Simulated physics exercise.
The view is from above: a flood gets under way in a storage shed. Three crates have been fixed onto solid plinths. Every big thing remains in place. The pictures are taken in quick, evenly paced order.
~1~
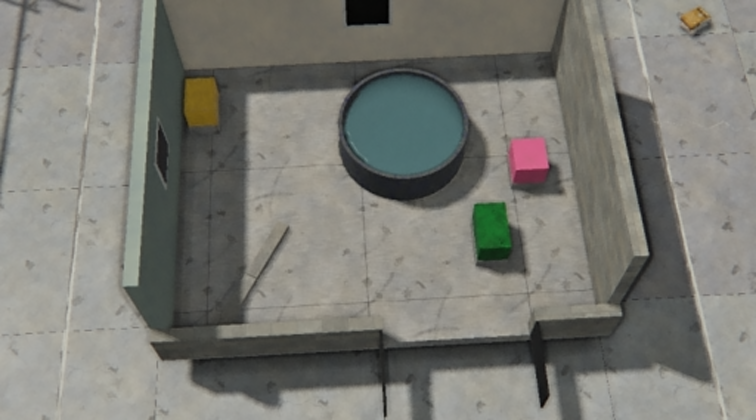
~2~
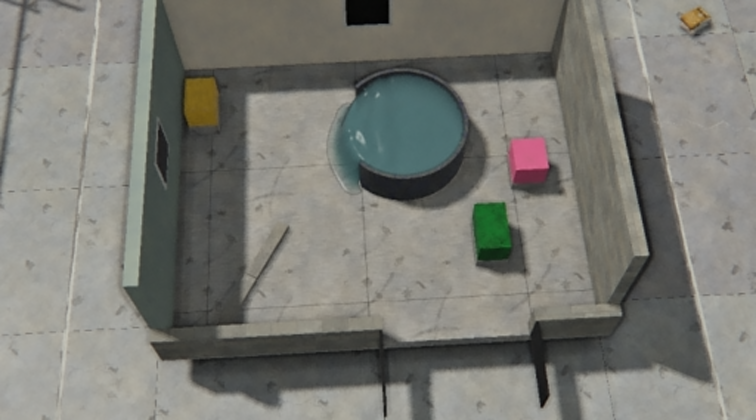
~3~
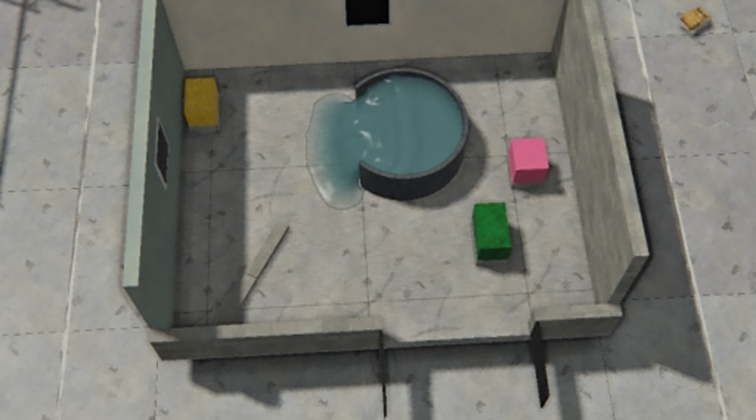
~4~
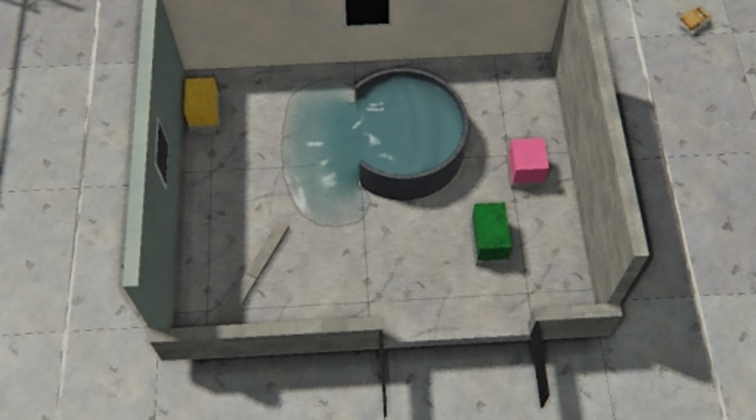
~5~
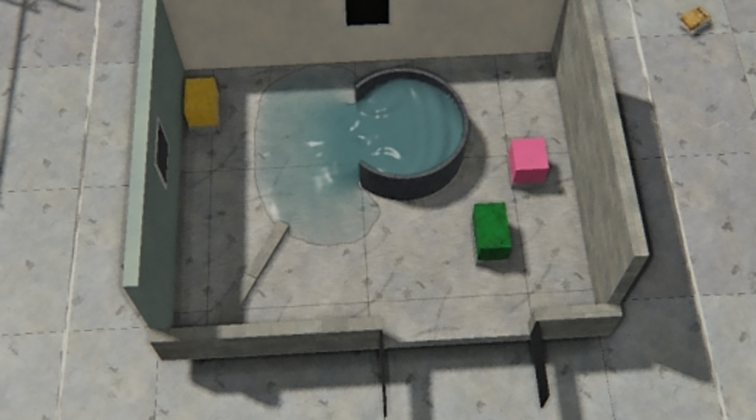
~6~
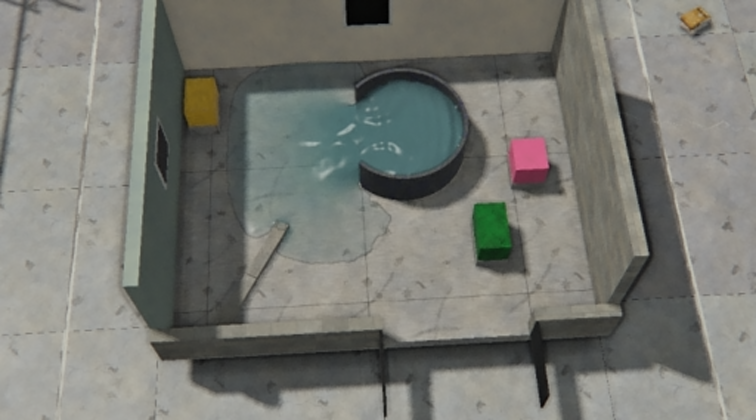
Water poured out through a gap in the left side of the round pool and spread leftward across the shed floor in a widening sheet, reaching the thin slanted board near the front.
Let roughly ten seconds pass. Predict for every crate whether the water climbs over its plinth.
One by one: The yellow crate is within reach; the green crate is out of reach; the pink crate is out of reach.
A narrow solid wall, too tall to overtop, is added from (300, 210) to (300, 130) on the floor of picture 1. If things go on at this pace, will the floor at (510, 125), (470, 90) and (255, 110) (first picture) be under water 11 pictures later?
The first point comes out unwetted, the next unwetted, the last inundated.
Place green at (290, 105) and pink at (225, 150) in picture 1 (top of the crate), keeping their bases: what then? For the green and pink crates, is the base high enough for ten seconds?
I reckon the green one is hit by the flood, while the pink one is hit by the flood.
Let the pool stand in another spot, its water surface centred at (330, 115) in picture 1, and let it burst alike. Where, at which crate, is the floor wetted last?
It is the pink one.
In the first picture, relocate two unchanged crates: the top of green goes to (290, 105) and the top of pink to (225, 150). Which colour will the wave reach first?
My pick is the green crate.
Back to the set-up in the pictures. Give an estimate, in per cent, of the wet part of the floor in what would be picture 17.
Some 40 in a hundred.
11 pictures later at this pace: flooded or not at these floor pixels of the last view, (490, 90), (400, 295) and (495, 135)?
Going through them in order, I'd call them clear, clear and clear.
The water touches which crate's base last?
I'd go with the one in pink.
A moment on, water covers 40 % of the floor; the yellow crate water round its plinth, the green crate not reached, the pink crate not reached.
Next, water covers 40 % of the floor; the yellow crate water round its plinth, the green crate not reached, the pink crate not reached.
Then, water covers 45 % of the floor; the yellow crate water round its plinth, the green crate not reached, the pink crate not reached.
Later, water covers 80 % of the floor; the yellow crate water round its plinth, the green crate water round its plinth, the pink crate not reached.
In the end, water covers 100 % of the floor; the yellow crate was topped, the green crate stayed above the water, the pink crate stayed above the water.
